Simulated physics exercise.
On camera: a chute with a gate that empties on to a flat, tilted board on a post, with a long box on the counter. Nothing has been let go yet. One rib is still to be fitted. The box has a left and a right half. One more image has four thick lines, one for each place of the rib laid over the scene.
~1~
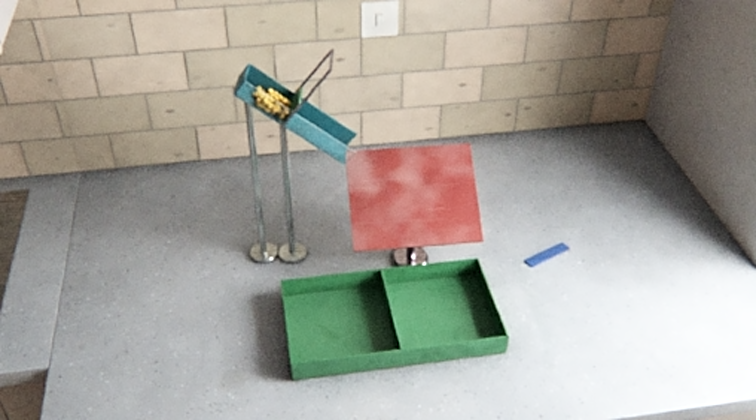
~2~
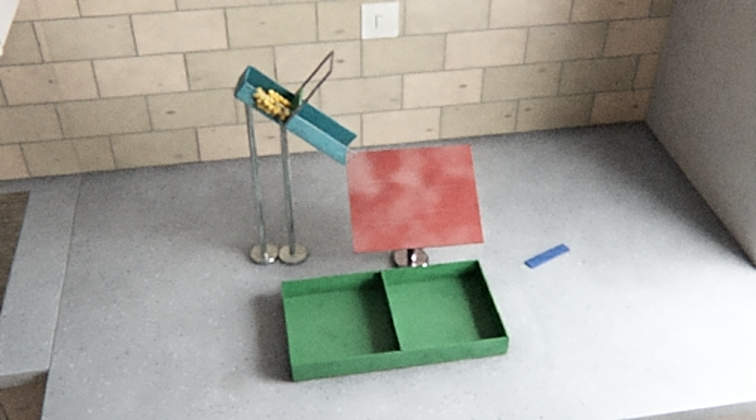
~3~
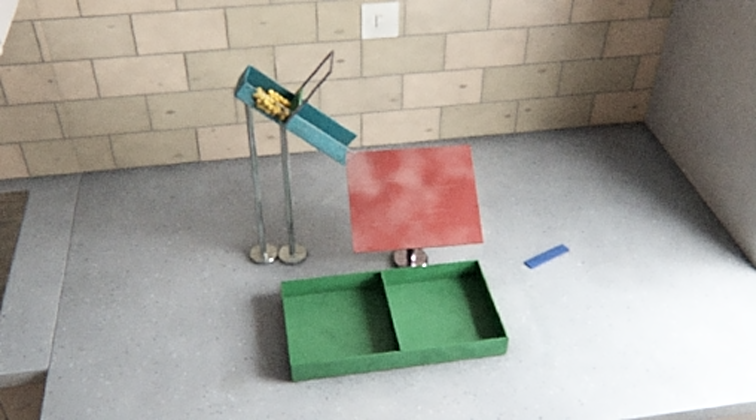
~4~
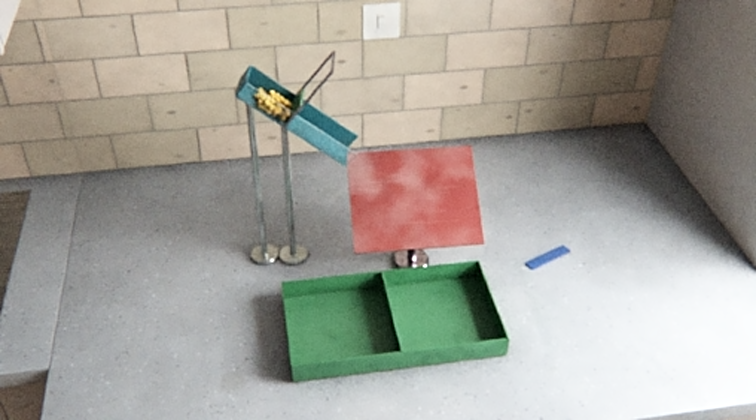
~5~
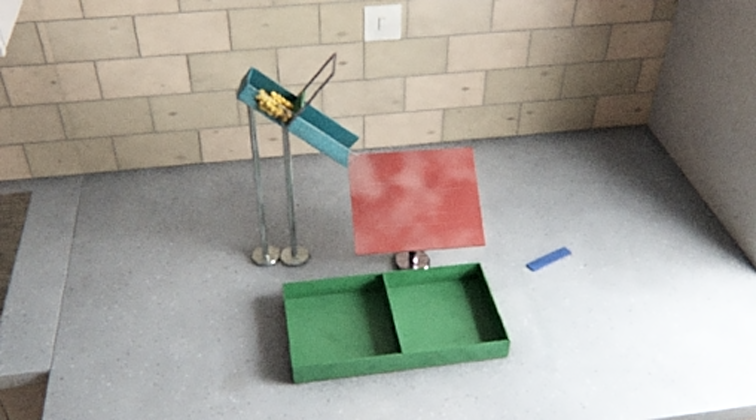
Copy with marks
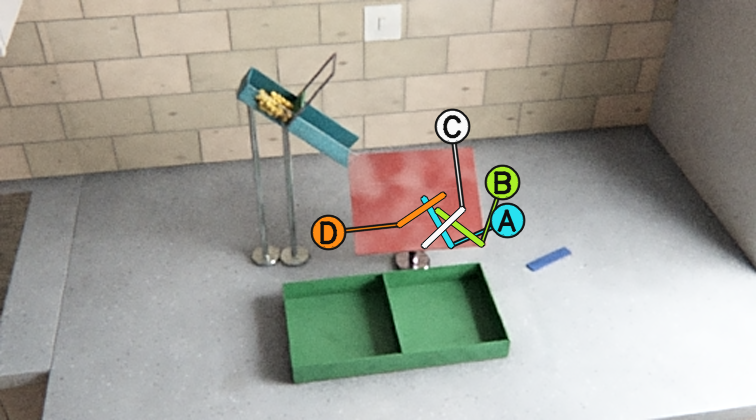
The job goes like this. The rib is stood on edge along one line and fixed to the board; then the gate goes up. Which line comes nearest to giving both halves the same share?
Use line D.
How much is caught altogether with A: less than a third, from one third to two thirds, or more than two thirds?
It is more than two thirds.
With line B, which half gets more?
More lands on the right.
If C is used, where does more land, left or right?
The right half.
On the marked copy, line A from (424, 198) to (451, 245); line B from (437, 210) to (481, 244); line C from (462, 209) to (424, 245); line D from (442, 195) to (399, 224).
If A is chosen, of what is caught, a small part in the left half, nearly all in the right.
If B is chosen, of what is caught, a small part in the left half, nearly all in the right.
If C is chosen, of what is caught, a small part in the left half, nearly all in the right.
If D is chosen, of what is caught, about half in the left half, about half in the right.
